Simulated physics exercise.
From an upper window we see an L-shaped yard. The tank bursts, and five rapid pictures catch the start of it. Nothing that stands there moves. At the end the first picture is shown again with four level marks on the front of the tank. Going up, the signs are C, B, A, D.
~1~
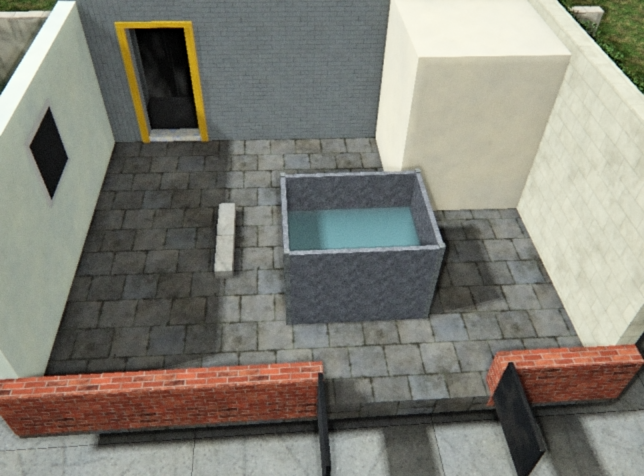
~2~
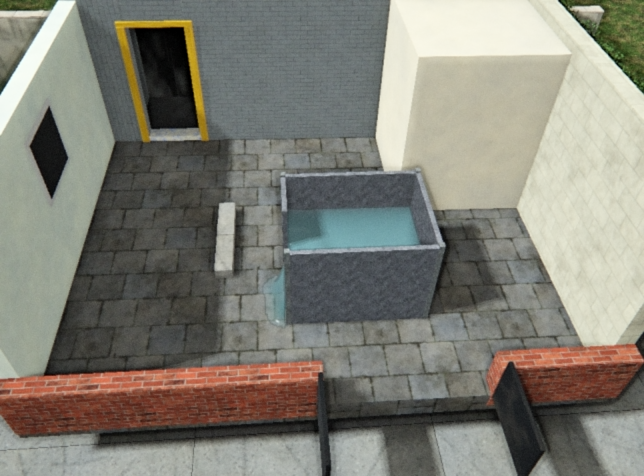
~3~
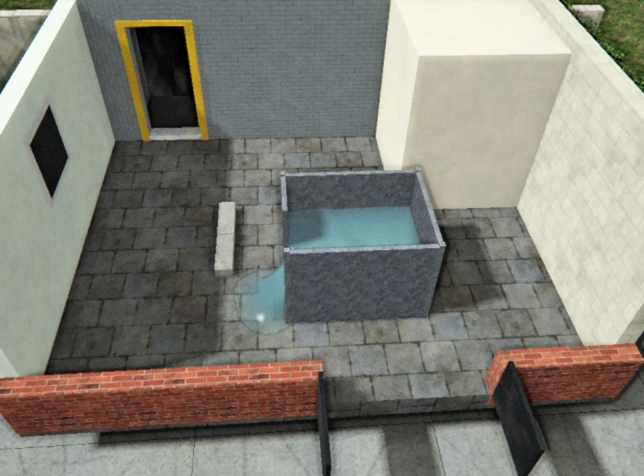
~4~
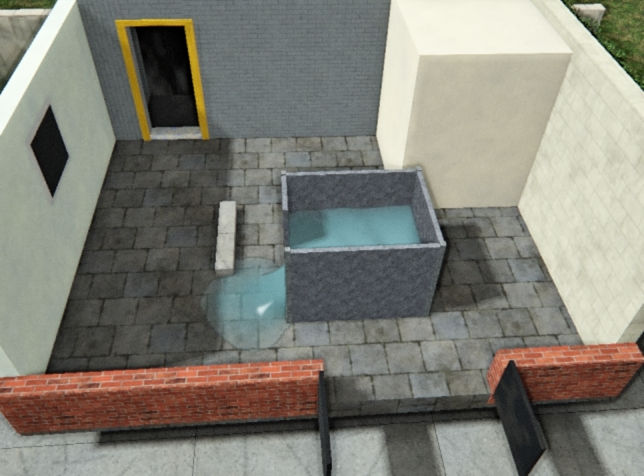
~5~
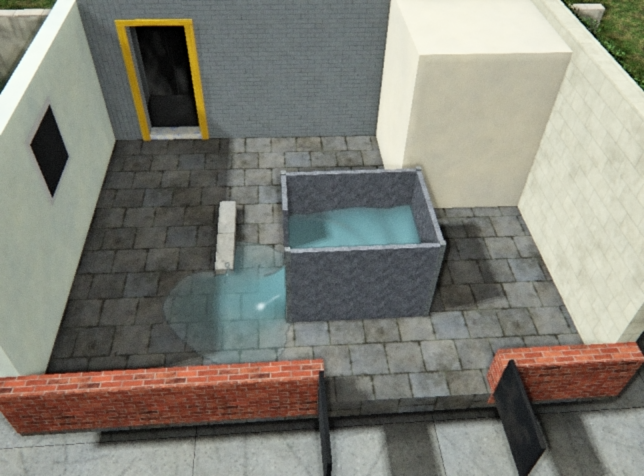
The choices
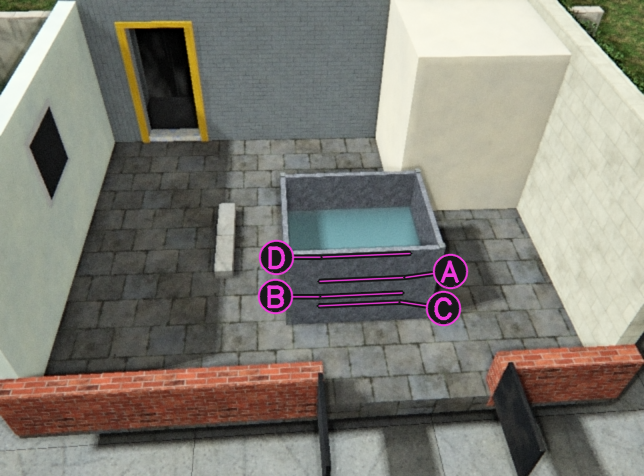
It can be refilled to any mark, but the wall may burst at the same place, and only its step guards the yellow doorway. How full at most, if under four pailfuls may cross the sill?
Mark B.
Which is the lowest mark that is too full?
It is A.
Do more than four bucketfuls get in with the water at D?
Yes, it does.
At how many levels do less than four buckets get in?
Two of the four.
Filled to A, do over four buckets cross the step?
Yes.
On the marked copy, A at (362, 279); B at (360, 294); C at (359, 303); D at (365, 255); from the bottom up C, B, A, D.
For mark A, about 11 bucketfuls get in.
For mark B, a bucket or two gets in.
For mark C, nothing gets over.
For mark D, dozens of bucketfuls pour in.
